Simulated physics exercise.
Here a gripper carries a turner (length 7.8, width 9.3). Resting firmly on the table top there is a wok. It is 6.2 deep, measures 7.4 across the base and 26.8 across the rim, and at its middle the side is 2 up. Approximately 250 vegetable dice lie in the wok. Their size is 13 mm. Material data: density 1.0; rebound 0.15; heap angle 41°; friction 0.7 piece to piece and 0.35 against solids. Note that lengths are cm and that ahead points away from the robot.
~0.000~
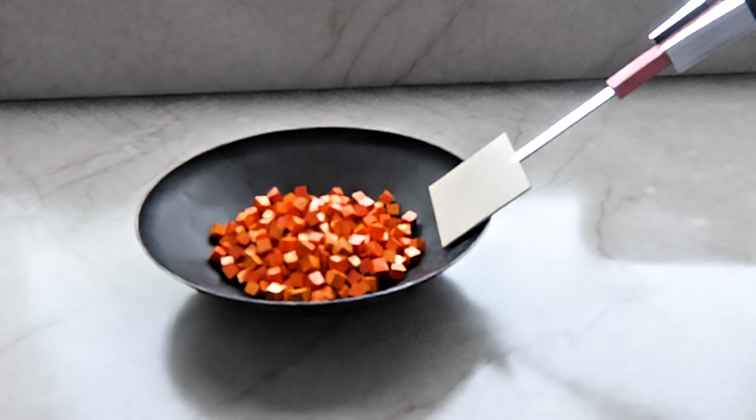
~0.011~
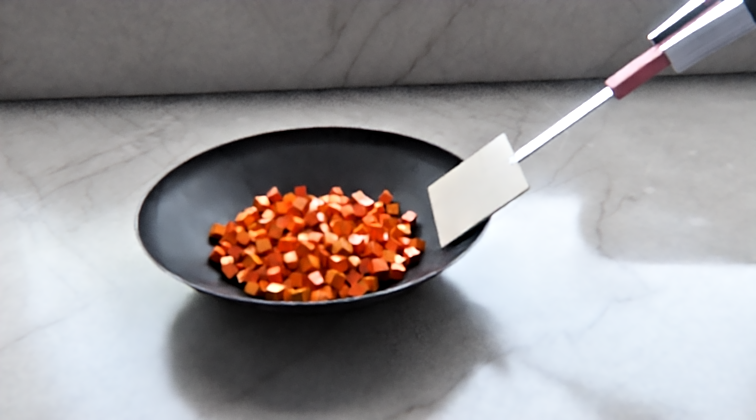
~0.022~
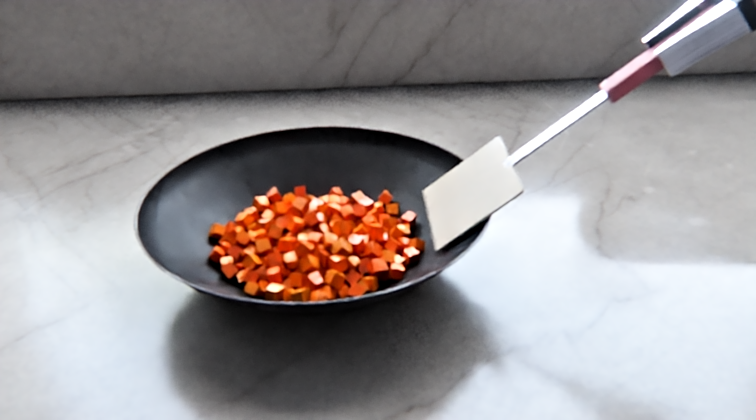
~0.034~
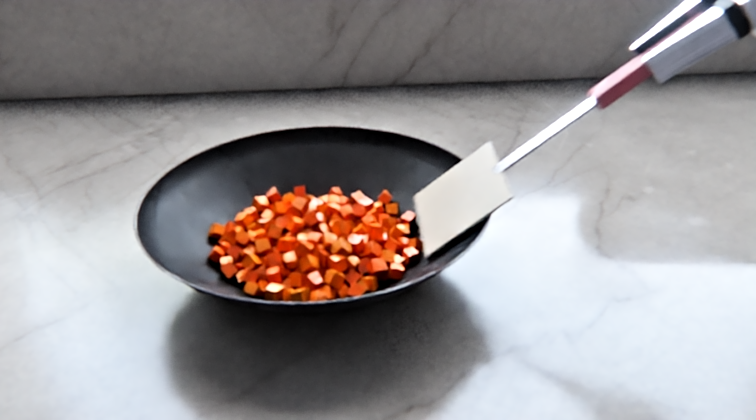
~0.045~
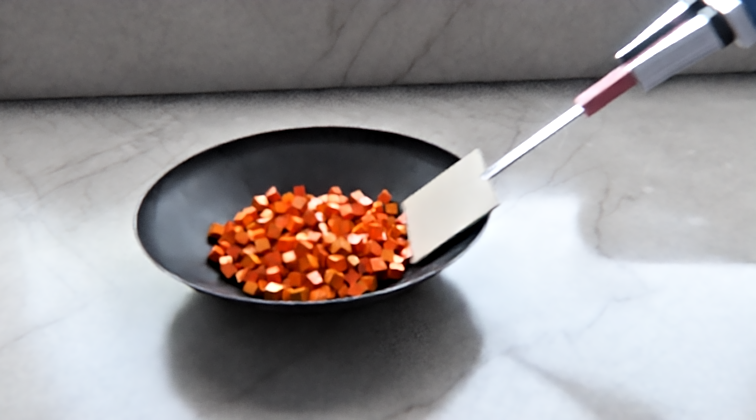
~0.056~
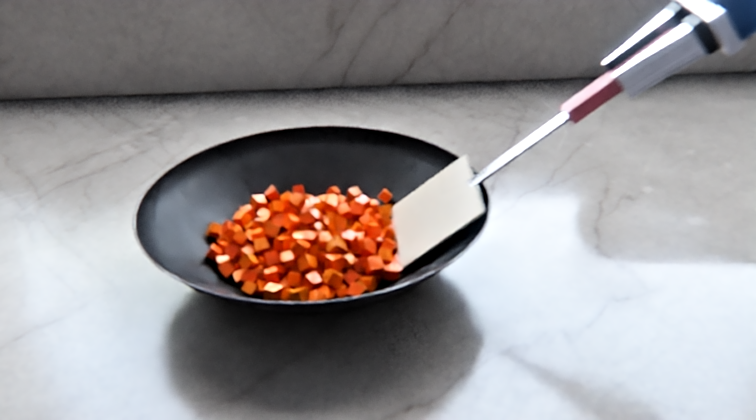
A gripper holding a pale turner moved it a short way left and slightly down into the dark wok, where its edge met the heap of orange vegetable dice and nudged the nearest ones.
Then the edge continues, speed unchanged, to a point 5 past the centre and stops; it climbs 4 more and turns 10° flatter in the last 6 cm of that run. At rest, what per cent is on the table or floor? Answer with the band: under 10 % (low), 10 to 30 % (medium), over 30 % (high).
Medium, 10 to 30 %.
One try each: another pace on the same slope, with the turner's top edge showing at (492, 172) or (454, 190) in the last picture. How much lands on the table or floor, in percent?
About 5 and 30 per cent.
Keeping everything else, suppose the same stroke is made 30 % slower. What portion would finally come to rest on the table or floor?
5 per cent, about.
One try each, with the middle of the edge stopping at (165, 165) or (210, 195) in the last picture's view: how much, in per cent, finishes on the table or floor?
About 65 and 40 per cent.
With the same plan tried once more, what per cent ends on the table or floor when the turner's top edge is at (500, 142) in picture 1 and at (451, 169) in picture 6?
Near 25 in a hundred.
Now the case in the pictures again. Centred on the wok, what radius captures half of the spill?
Distance, approx.: 24 cm.
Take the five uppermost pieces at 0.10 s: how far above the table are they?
Height: Approx. 6 cm.
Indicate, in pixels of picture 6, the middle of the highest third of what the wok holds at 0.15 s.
Around (201, 217).
By 0.10 s, sloping 38°, highest piece 7 above the table; 252 in the wok.
By 0.15 s, sloping 34°, highest piece 9 above the table; 243 in the wok, 9 on the blade or in flight.
By 0.37 s, sloping 28°, highest piece 9 above the table; 215 in the wok, 30 on the table or floor, 7 on the blade or in flight.
By 1.42 s, sloping 28°, highest piece 7 above the table; 214 in the wok, 38 on the table or floor.
Final count, 214 in the wok, 38 on the table or floor. That is 15 % on the table or floor.
